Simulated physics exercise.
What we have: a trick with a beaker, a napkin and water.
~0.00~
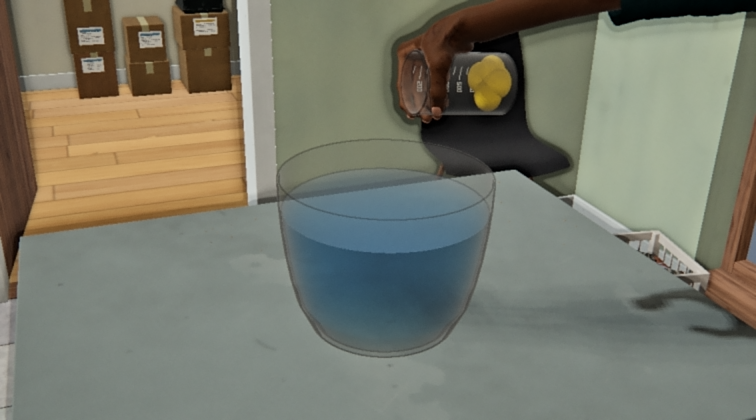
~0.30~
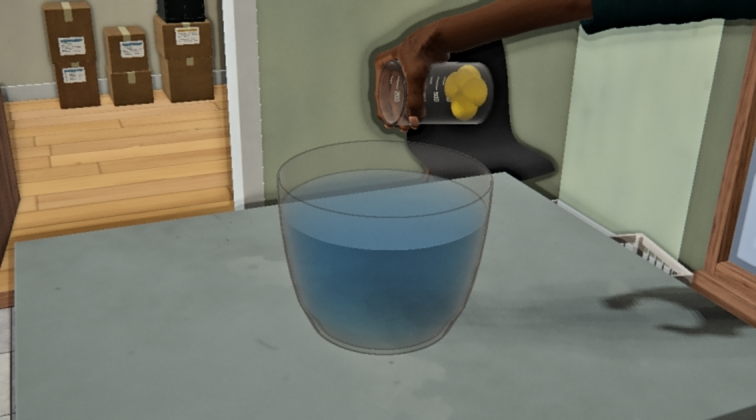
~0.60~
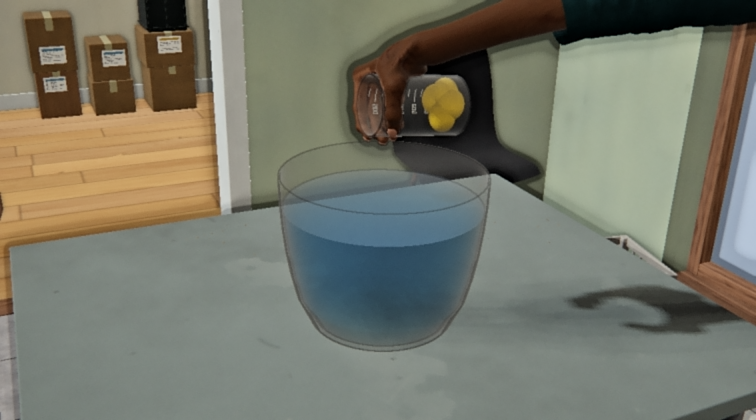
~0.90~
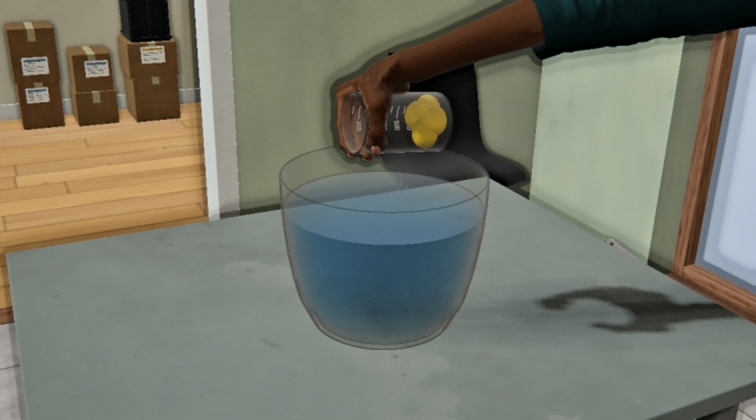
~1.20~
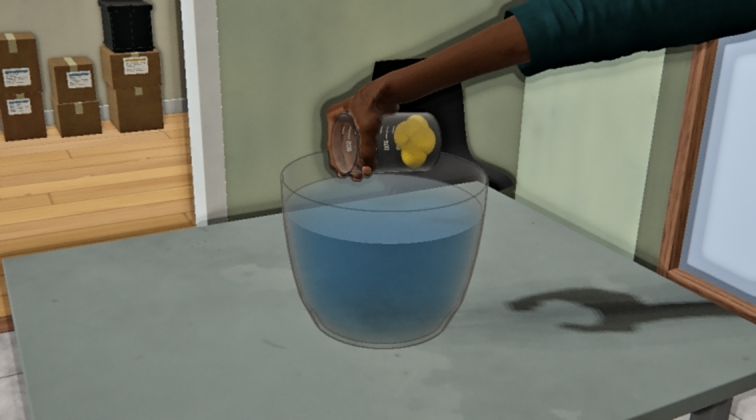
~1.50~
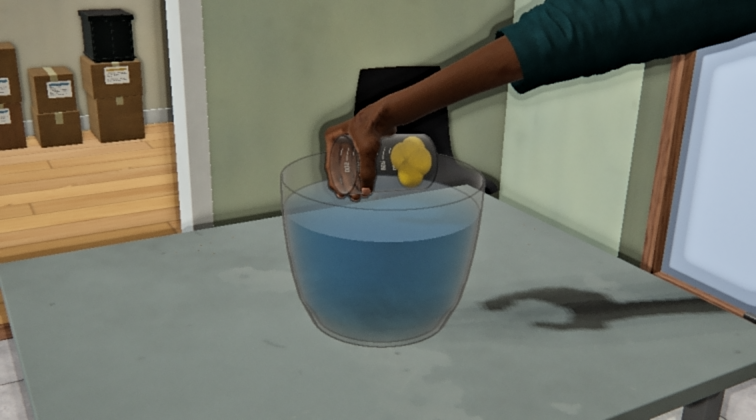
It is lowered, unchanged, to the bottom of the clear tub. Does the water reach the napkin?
Under the surface the napkin ends up wet.
After 2.0 s, the beaker enters the water.
After 2.6 s, water pours in as the air escapes.
After 4.0 s, the beaker is under, flooded, and the napkin is wet.
